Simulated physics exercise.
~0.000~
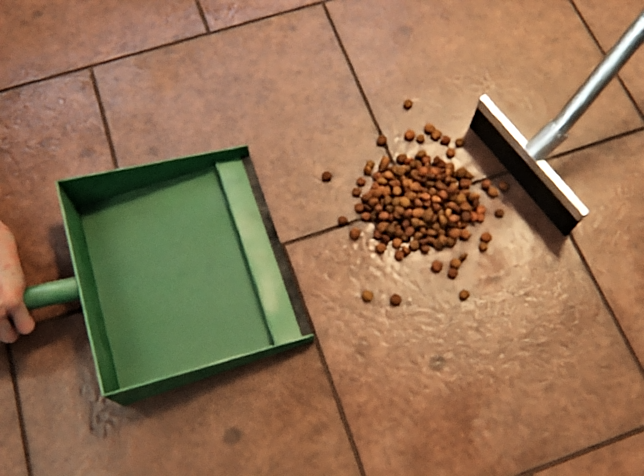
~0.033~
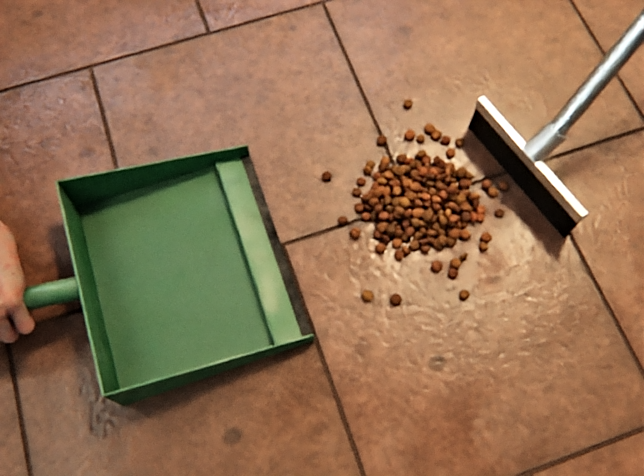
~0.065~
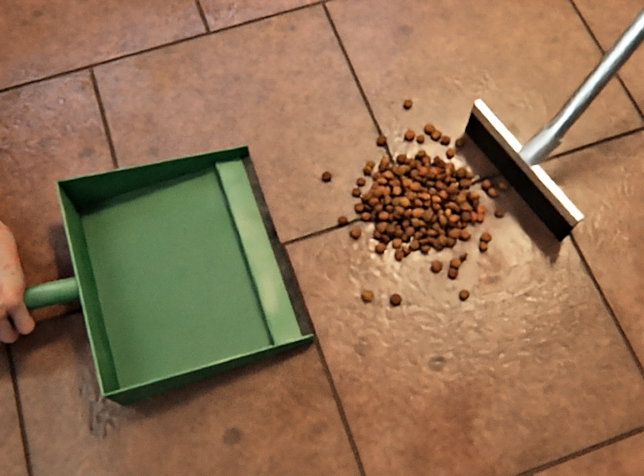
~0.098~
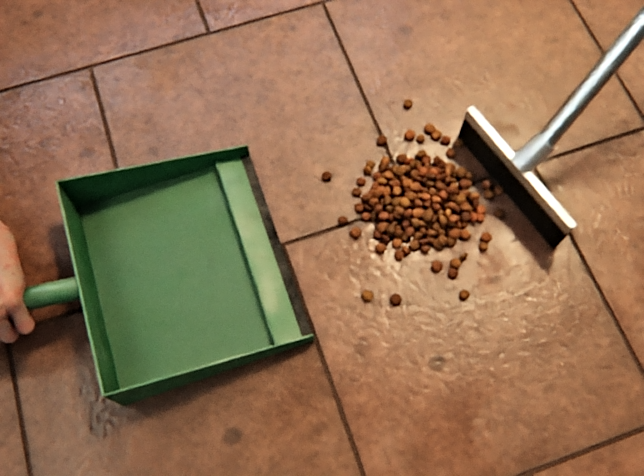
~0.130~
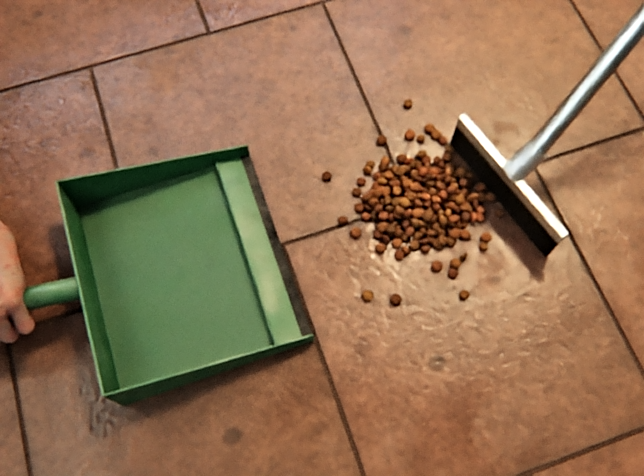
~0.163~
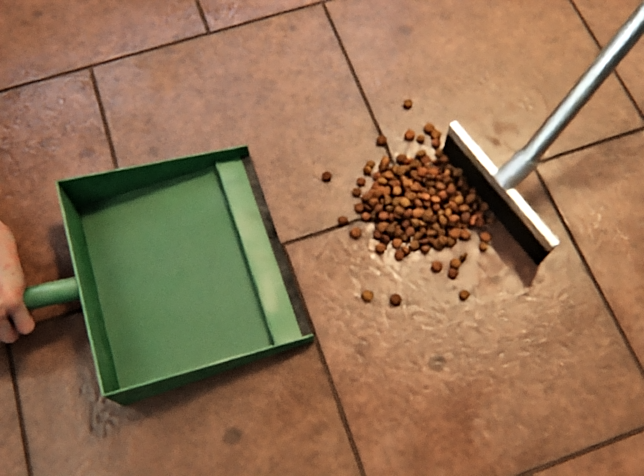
On a brown tiled floor, a hand holds a green dustpan still at the left while a metal-handled blade at the right slides a short way left and down, meeting the near edge of a pile of brown kibble.
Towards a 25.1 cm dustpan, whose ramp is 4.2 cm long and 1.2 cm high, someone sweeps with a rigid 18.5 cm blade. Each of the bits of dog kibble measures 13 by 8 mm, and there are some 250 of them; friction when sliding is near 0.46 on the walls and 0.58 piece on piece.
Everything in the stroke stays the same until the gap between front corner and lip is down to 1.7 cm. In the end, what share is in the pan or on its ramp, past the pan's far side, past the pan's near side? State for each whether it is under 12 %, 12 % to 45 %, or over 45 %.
As I see it, pan: I predict a mid-range share of the load, far side: I predict a minor share of the load, near side: I predict a mid-range share of the load.
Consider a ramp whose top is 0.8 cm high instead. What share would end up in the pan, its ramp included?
I'd guess close to 20 per cent.
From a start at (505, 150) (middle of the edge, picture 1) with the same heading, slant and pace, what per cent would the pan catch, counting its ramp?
25 per cent, roughly.
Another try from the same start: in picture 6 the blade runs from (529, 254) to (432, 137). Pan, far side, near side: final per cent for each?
Per cent by place - pan 30, far side 0, near side 15.
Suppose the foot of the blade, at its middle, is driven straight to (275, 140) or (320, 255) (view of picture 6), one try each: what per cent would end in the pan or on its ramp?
Some 0 in a hundred and 30 in a hundred.
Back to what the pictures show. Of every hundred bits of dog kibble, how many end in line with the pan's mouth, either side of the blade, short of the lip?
I'd say close to 60 per cent of them.
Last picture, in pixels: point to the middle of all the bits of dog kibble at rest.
Look around (311, 286) in the last picture.
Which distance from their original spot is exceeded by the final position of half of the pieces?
About 18 cm.
Then, at 0.42 s, middle of the blade 15 cm from the lip; 0 % over the lip, far side 0 %, near side 5 %.
After 0.58 s, middle of the blade 8 cm from the lip; 0 % over the lip, far side 0 %, near side 15 %.
After 0.87 s, middle of the blade 4 cm from the lip; 15 % over the lip, far side 0 %, near side 25 %.
At rest (1.2 s), pan 15 %, far side 0 %, near side 25 %, in front of the lip or behind the blade 60 %.
